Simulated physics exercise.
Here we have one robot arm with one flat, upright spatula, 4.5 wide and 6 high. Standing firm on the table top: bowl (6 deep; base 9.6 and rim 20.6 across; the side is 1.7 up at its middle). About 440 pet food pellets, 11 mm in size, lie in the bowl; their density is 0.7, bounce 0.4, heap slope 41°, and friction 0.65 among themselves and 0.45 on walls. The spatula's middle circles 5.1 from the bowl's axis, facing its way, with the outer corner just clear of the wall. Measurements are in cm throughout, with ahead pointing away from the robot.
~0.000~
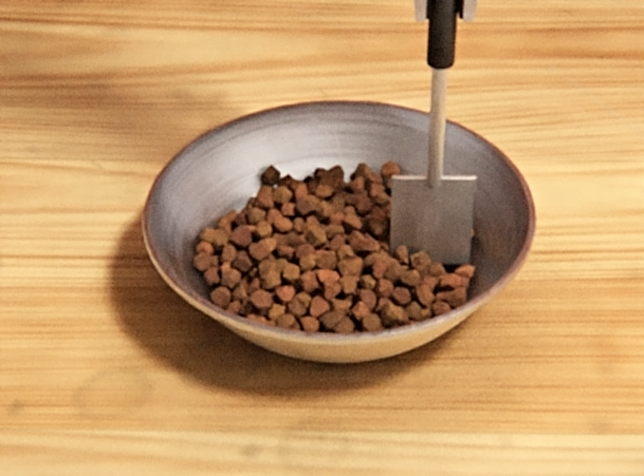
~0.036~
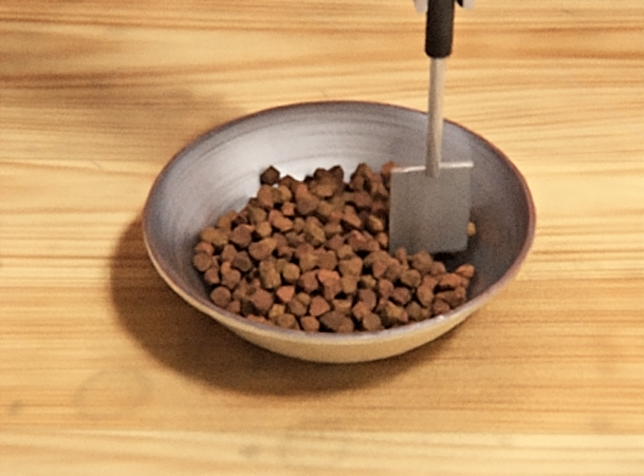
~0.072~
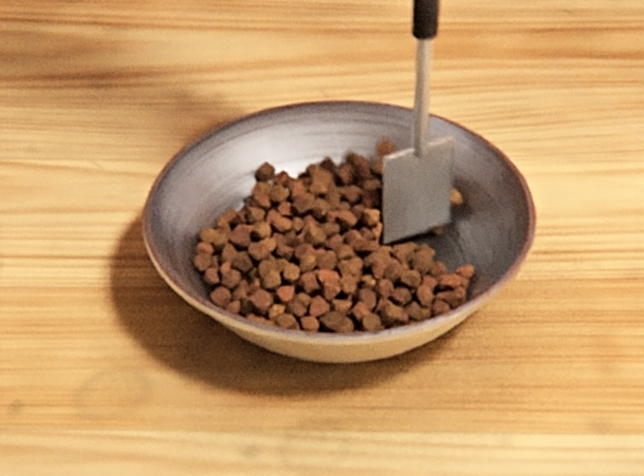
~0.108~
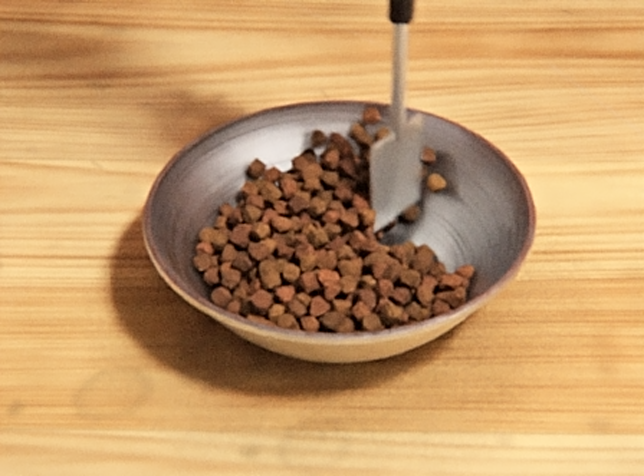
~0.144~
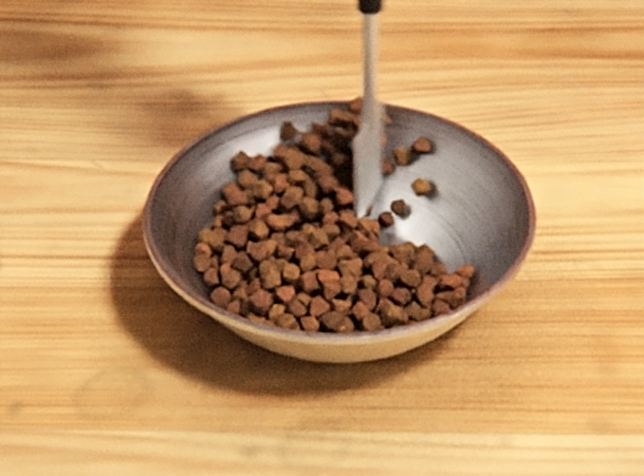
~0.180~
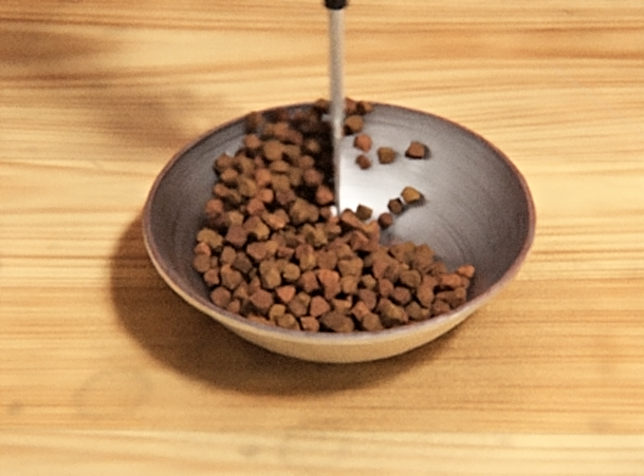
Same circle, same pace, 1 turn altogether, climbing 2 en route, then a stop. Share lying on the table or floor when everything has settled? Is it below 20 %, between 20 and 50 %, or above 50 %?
Below 20 %.
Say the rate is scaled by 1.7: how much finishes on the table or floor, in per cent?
Roughly 25 per cent.
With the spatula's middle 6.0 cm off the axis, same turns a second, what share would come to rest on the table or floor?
It would be near 5 per cent.
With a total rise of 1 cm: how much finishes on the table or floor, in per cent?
10 %.
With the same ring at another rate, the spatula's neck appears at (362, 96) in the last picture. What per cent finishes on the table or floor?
Around 5 in a hundred.
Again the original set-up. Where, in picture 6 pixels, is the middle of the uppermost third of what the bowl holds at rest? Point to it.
It is centred near (409, 251).
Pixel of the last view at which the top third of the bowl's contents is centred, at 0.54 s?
In the final view it lies at about (417, 279).
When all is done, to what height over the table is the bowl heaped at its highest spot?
Around 6.5 cm above the table.
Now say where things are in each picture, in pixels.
In the first frame, spatula neck at (435, 154), 0° round; upper third of the load around (327, 246), from x 205 to 465, top at y 170; 442 in the bowl.
In the second frame, spatula neck at (433, 143), 9° round; upper third of the load around (329, 242), from x 205 to 465, top at y 170.
In the third frame, spatula neck at (421, 123), 30° round; upper third of the load around (330, 230), from x 200 to 465, top at y 150.
In the fourth frame, spatula neck at (398, 108), 51° round; upper third of the load around (330, 217), from x 200 to 465, top at y 115.
In the fifth frame, spatula neck at (369, 97), 71° round; upper third of the load around (317, 203), from x 200 to 465, top at y 105.
In the sixth frame, spatula neck at (337, 93), 92° round; upper third of the load around (295, 192), from x 200 to 465, top at y 105; 442 in the bowl.
By 0.36 s, 195° round, highest piece 8 above the table; 427 in the bowl, 6 on the table or floor, 9 in flight or on the tool.
By 0.54 s, 297° round, highest piece 8 above the table; 396 in the bowl, 36 on the table or floor, 10 in flight or on the tool.
By 0.82 s, 0° round, highest piece 7 above the table; 386 in the bowl, 56 on the table or floor.
By 1.52 s, 0° round, highest piece 7 above the table; 386 in the bowl, 56 on the table or floor.
Final count, 386 in the bowl, 56 on the table or floor. That is 13 % on the table or floor.
